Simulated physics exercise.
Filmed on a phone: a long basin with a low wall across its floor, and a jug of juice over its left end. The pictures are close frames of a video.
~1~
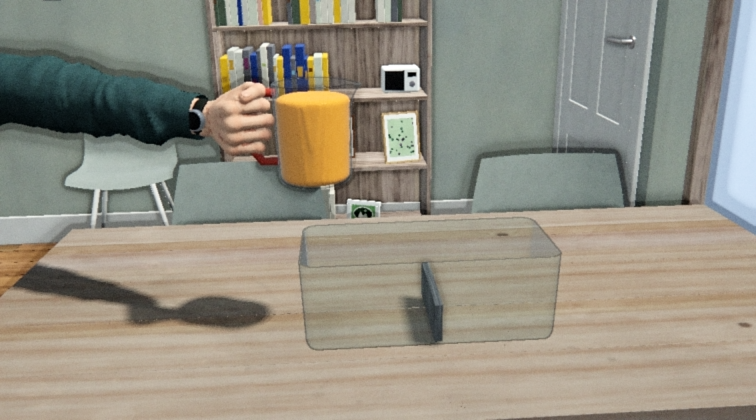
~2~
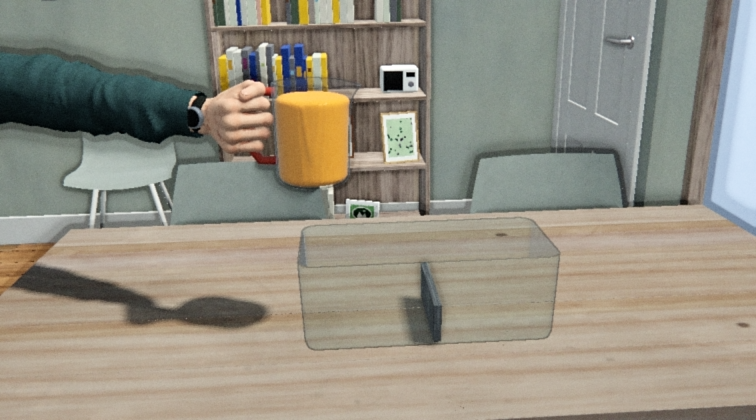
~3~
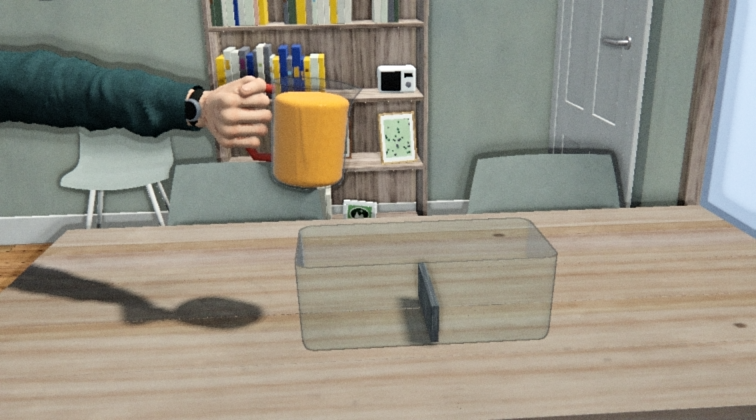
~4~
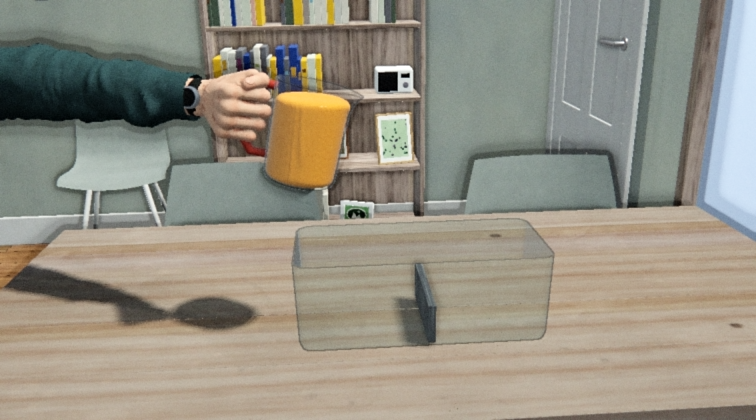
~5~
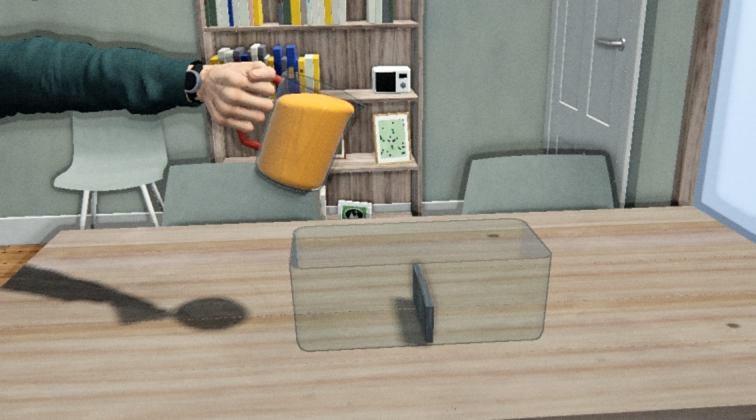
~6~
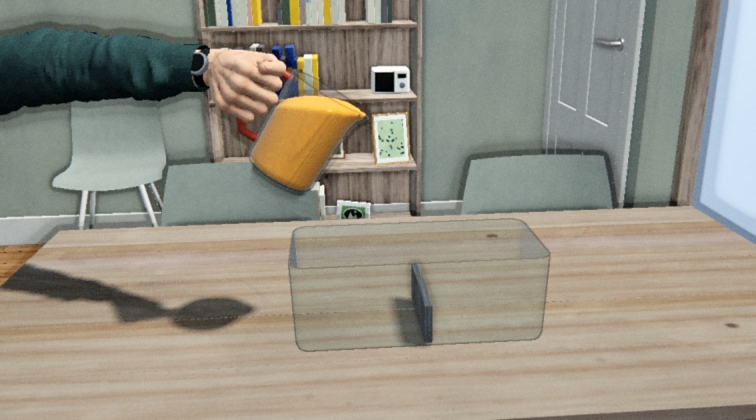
A hand in a dark green sleeve holds a jug of orange juice upright above the left end of a clear basin with a low wall across its floor. The hand then turns the jug steadily to the right, until it leans well over with the juice up at its right-hand edge.
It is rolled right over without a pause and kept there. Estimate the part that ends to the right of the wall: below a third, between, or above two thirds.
The share right of the wall is between a third and two thirds.
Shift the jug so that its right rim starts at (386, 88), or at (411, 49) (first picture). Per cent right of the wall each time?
About 90 and 90 per cent.
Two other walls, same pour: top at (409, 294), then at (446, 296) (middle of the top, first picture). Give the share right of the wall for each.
First some 90, then 20 per cent.
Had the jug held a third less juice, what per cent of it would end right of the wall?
It comes to 30 per cent or so.
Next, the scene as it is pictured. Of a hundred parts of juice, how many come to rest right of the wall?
Roughly 50 in a hundred.
A moment on, the tilt is 92° and 66 per cent is still to pour, 2 is left of the wall and 4 right of it.
Next, the tilt is 96° and 30 per cent is still to pour, 25 is left of the wall and 22 right of it.
Then the tilt is 96° and 12 per cent is still to pour, 33 is left of the wall and 46 right of it.
Later the tilt is 96° and 4 per cent is still to pour, 43 is left of the wall and 48 right of it.
Finally, 50 per cent lies left of the wall, 48 right of it and 2 outside.
